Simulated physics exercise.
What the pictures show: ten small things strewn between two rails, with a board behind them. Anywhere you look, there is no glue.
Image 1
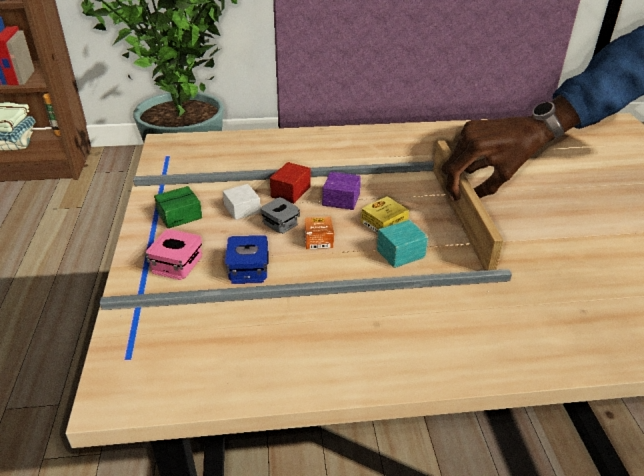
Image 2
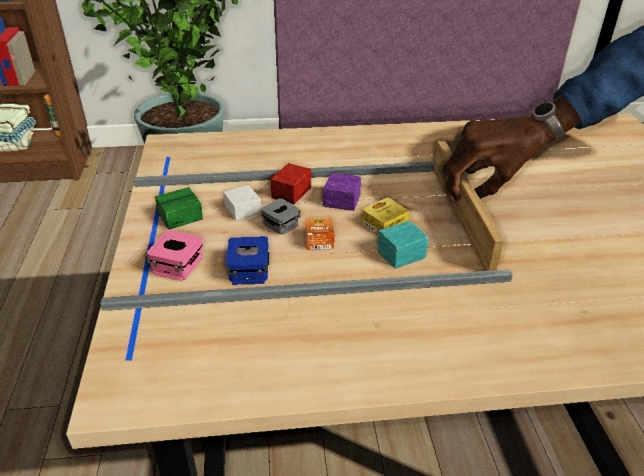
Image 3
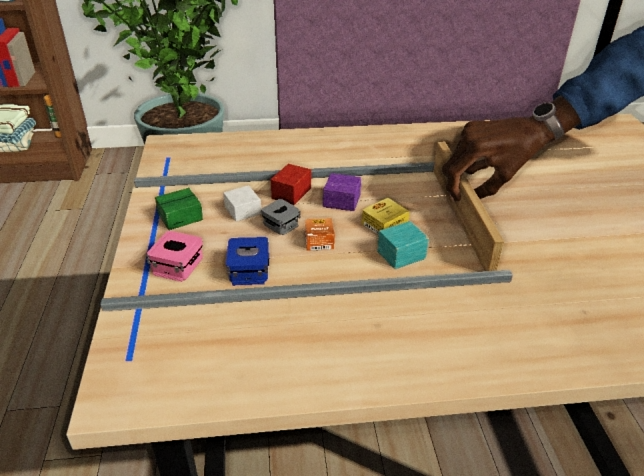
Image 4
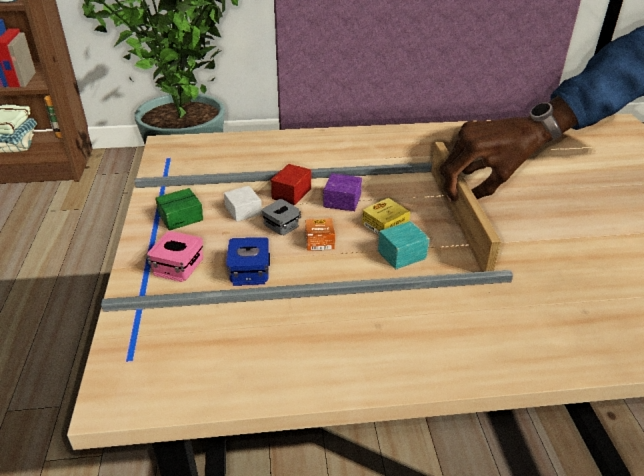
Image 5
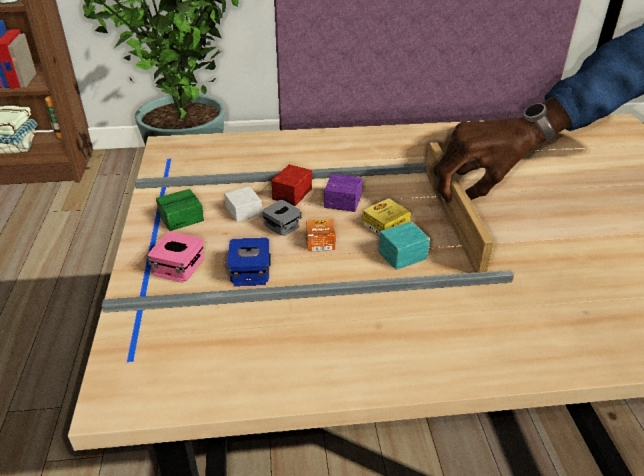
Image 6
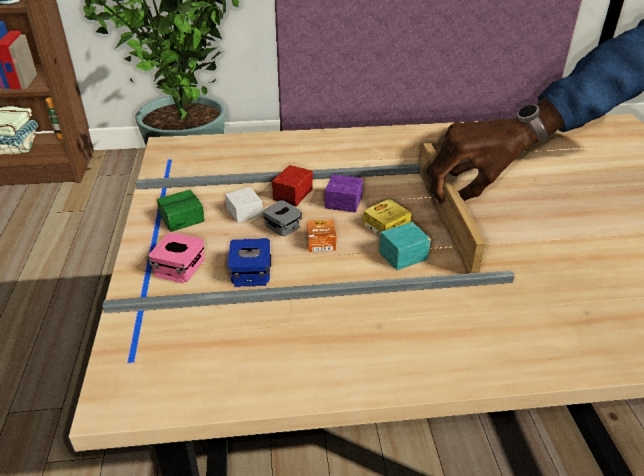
On a wooden table, a hand held a board upright behind ten small colourful blocks and cases scattered between two rails, then slid it slightly left while the little things stayed put.
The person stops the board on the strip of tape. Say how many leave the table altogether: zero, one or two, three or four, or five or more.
Over the end go more than four.
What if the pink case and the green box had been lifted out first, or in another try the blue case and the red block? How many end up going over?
Count: 4 (first case); 5 (second).
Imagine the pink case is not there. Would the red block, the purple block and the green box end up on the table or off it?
In that case the red block stays where it is, the purple block stays where it is, the green box goes off the edge.
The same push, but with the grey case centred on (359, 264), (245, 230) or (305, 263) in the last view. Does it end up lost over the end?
One after another, it keeps its place; fails to stay; keeps its place.
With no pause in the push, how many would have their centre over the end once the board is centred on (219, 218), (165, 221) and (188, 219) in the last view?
0, 6 and 2.
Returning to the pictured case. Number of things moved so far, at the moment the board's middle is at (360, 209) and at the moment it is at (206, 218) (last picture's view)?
Answer - first 4, then 10.
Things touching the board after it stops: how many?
The count comes out at 4.
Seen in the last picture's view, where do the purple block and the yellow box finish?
Purple block at (140, 209), yellow box at (135, 230).
A little later, none off yet; green box at rest near (181, 210); pink case at rest near (179, 258); white block at rest near (244, 205).
Next, none off yet; green box shifted a little near (163, 210); pink case shifted about its own width near (147, 258); white block shifted about its own width near (199, 204).
When it is over, the number that fall off is five or more; down, orange box, grey case, blue case, white block, pink case and green box.
